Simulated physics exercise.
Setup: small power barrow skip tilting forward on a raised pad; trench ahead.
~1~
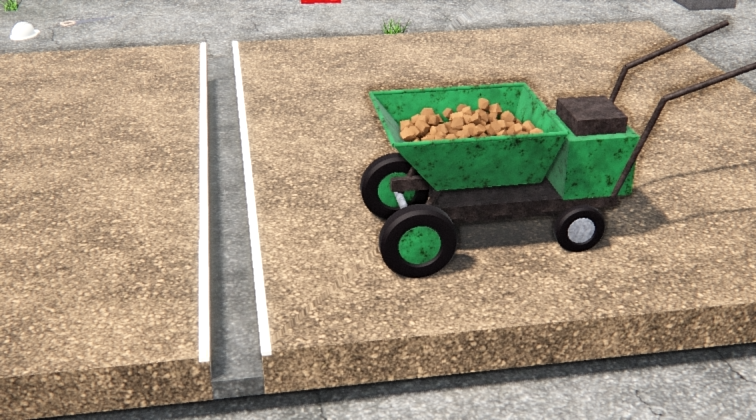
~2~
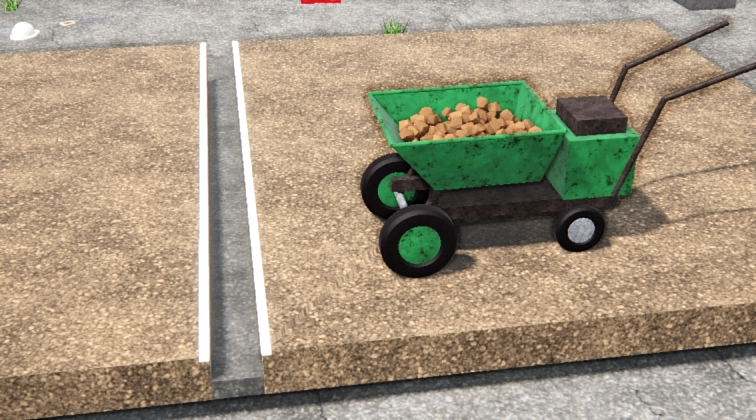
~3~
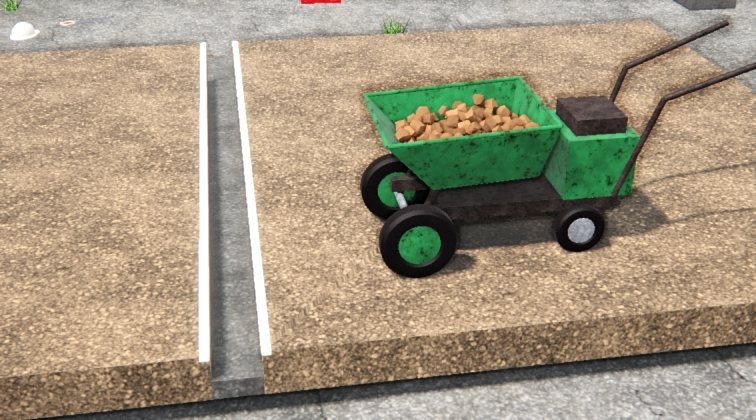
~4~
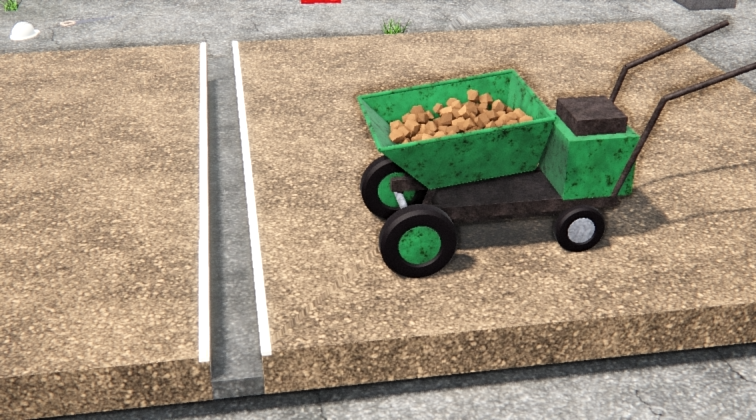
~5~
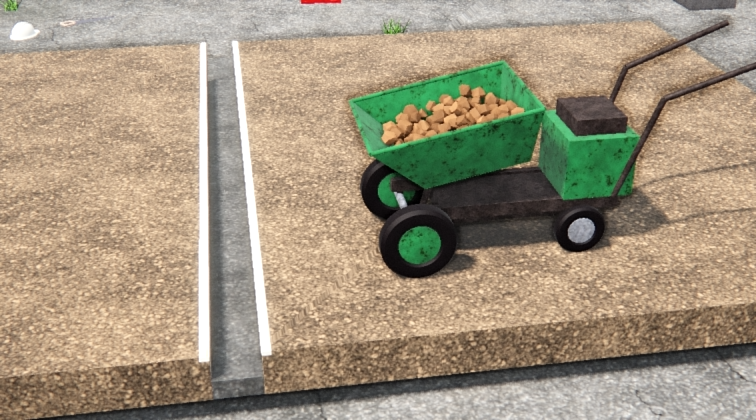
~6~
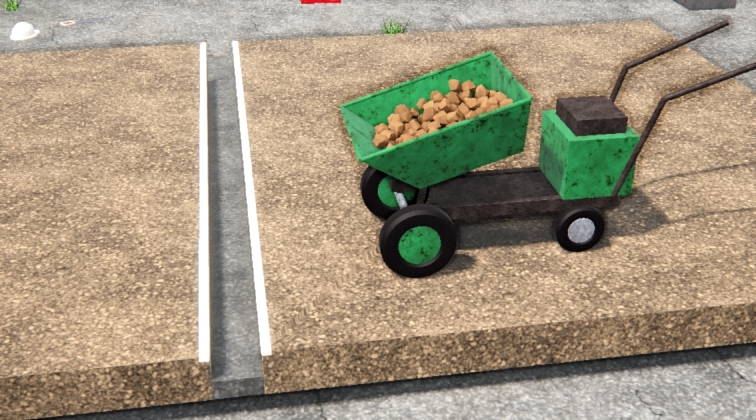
The green skip of a small power barrow, loaded with brown clods, sits level on a raised gravelly pad, right of a narrow white-edged trench. Its right end then rises gradually while the left lip dips, until the skip slants clearly down to the left, the clods still inside and the wheels staying in place.
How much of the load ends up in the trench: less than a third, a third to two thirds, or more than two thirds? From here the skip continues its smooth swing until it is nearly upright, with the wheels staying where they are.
Seems like the amount in the trench is in the middle range, from a third up to two thirds.
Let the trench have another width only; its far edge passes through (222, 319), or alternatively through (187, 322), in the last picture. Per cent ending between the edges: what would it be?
About 40 and 60 per cent.
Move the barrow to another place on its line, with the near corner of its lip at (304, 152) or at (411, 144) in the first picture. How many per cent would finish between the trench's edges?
You'd see around 20 per cent the first time and around 50 per cent the second.
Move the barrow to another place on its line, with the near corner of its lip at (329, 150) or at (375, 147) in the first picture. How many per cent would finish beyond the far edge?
First position: Some 50 percent; second position: Some 10 percent.
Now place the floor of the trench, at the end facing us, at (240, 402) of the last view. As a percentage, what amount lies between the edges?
The share would be close to 60 percent.
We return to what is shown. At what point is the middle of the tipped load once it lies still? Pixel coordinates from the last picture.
Roughly at (246, 259), give or take.
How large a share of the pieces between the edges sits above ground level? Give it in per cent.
Around 10 in a hundred.
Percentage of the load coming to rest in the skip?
It comes to about 0 percent.
Just after the last frame, skip tipped steeply; every one in the skip.
A moment on, skip tipped right over; the larger part in the skip; roughly a quarter short of the trench; just a few in or heaped over the trench; about a tenth falling.
Further on, skip tipped right over; about a tenth in the skip; roughly a third short of the trench; roughly half in or heaped over the trench; just a few beyond it.
When it is over, skip tipped right over; just a few in the skip; roughly a third short of the trench; roughly half in or heaped over the trench; just a few beyond it.
